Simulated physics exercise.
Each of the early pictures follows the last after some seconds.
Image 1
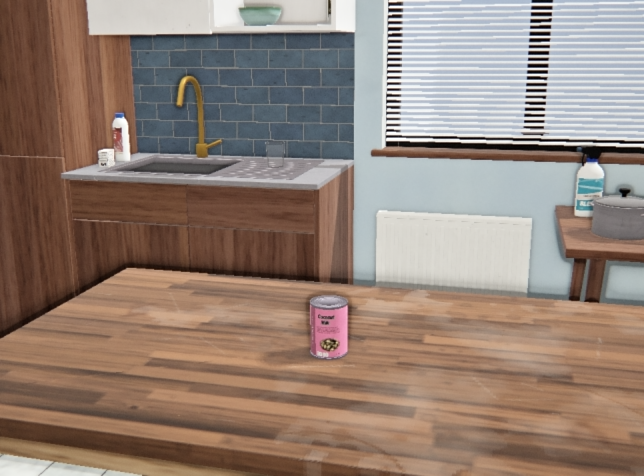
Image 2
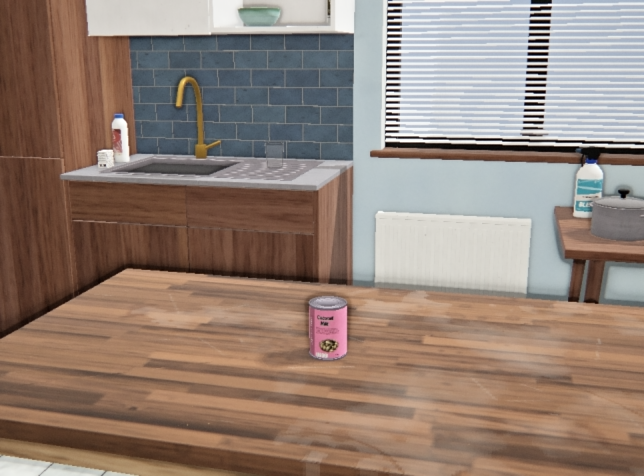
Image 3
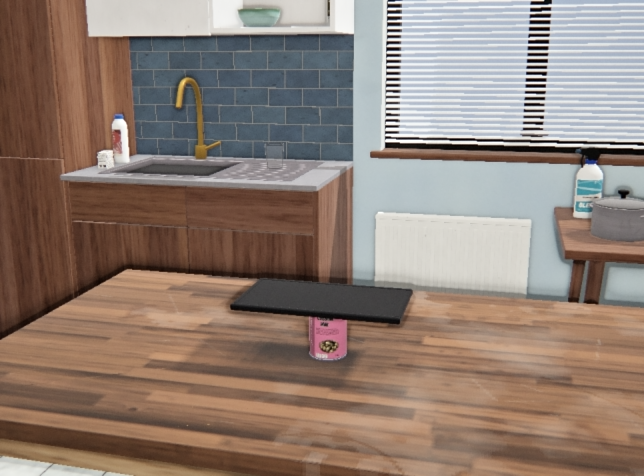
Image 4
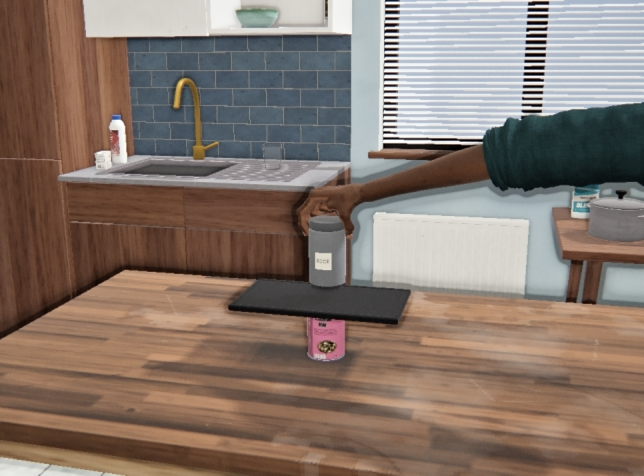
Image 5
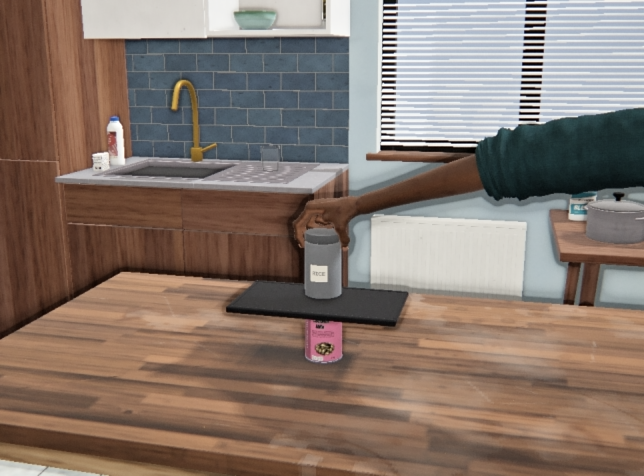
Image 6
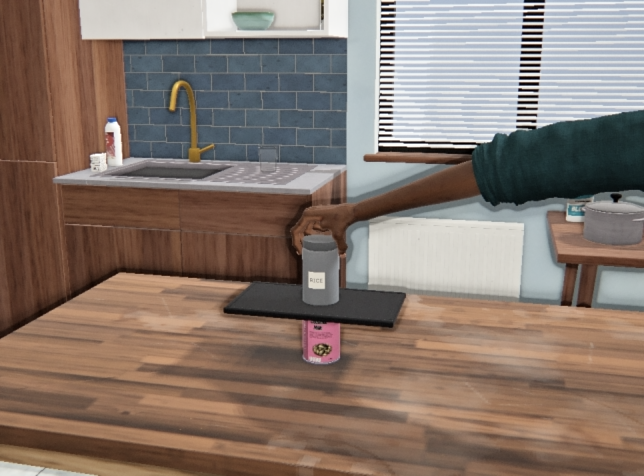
A black slab appeared on top of the pink can on the wooden table, then a hand reached in from the right, lowered a grey jar onto the slab and kept holding it.
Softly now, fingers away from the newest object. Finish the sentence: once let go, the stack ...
Once let go, the stack stays put.
Then, 0.20 s later than the last frame, all is still.
Then, 0.50 s later than the last frame, grey jar resting near (321, 270).
When it is over, all 3 as before. End places, in pixels of the last picture, grey jar near (321, 270). The stack keeps its balance.
